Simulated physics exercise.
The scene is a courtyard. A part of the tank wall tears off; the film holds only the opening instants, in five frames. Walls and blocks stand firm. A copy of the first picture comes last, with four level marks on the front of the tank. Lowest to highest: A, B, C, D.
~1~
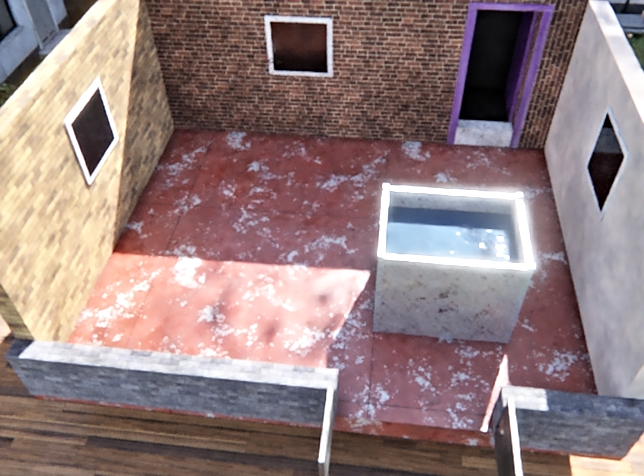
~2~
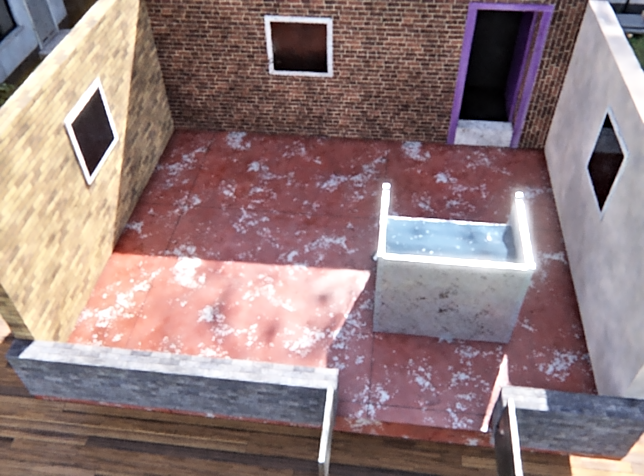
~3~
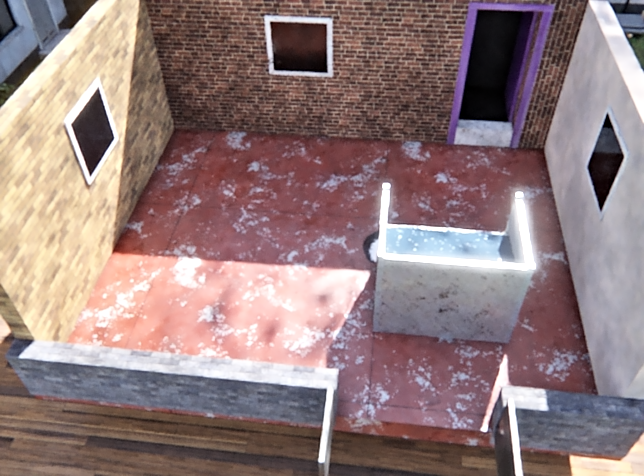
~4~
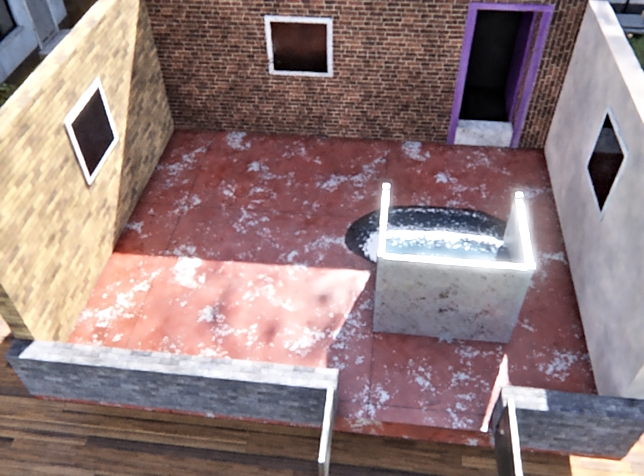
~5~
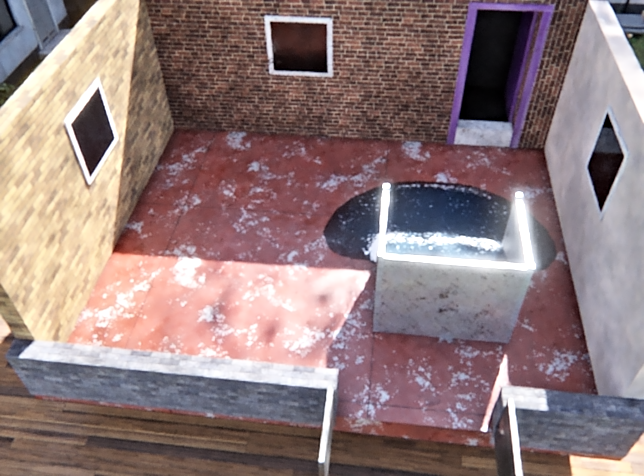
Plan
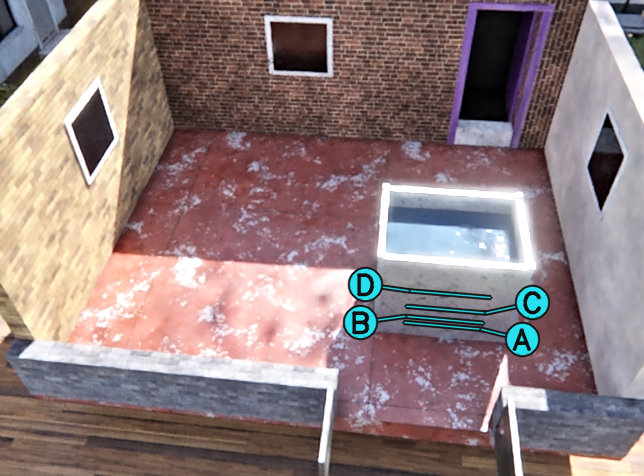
A courtyard with a patchy red floor is seen from above, with a brick wall at the back, a tan wall at left and a pale wall at right. A whitish tank of water sits right of centre, between a purple doorway behind and a gap in the low grey front wall. The tank's back side vanishes, and water drops inside and spreads behind it in a widening dark, rounded pool, while the camera stays still.
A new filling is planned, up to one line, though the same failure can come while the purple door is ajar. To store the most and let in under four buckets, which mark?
D is the one.
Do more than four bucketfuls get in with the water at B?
No, not at all.
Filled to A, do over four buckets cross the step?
No, not at all.
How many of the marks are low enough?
All four.
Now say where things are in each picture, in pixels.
The first frame shows water in the tank at rest, its middle at (450, 241); foot of the purple doorway at (481, 145); open gate at (419, 375).
In the second frame, water covers 2 % of the ground, its front hidden from here.
In the third frame, water covers 4 % of the ground, its front hidden from here.
The fourth frame shows front seen at (361, 223), 8 % of the ground wet.
The fifth frame shows front seen at (355, 203), 15 % of the ground wet.
On the marked copy, A at (442, 325); B at (443, 319); C at (446, 309); D at (449, 294); from the bottom up A, B, C, D.
If A is chosen, nothing gets over.
If B is chosen, nothing gets over.
If C is chosen, nothing gets over.
If D is chosen, a bucket or two gets in.
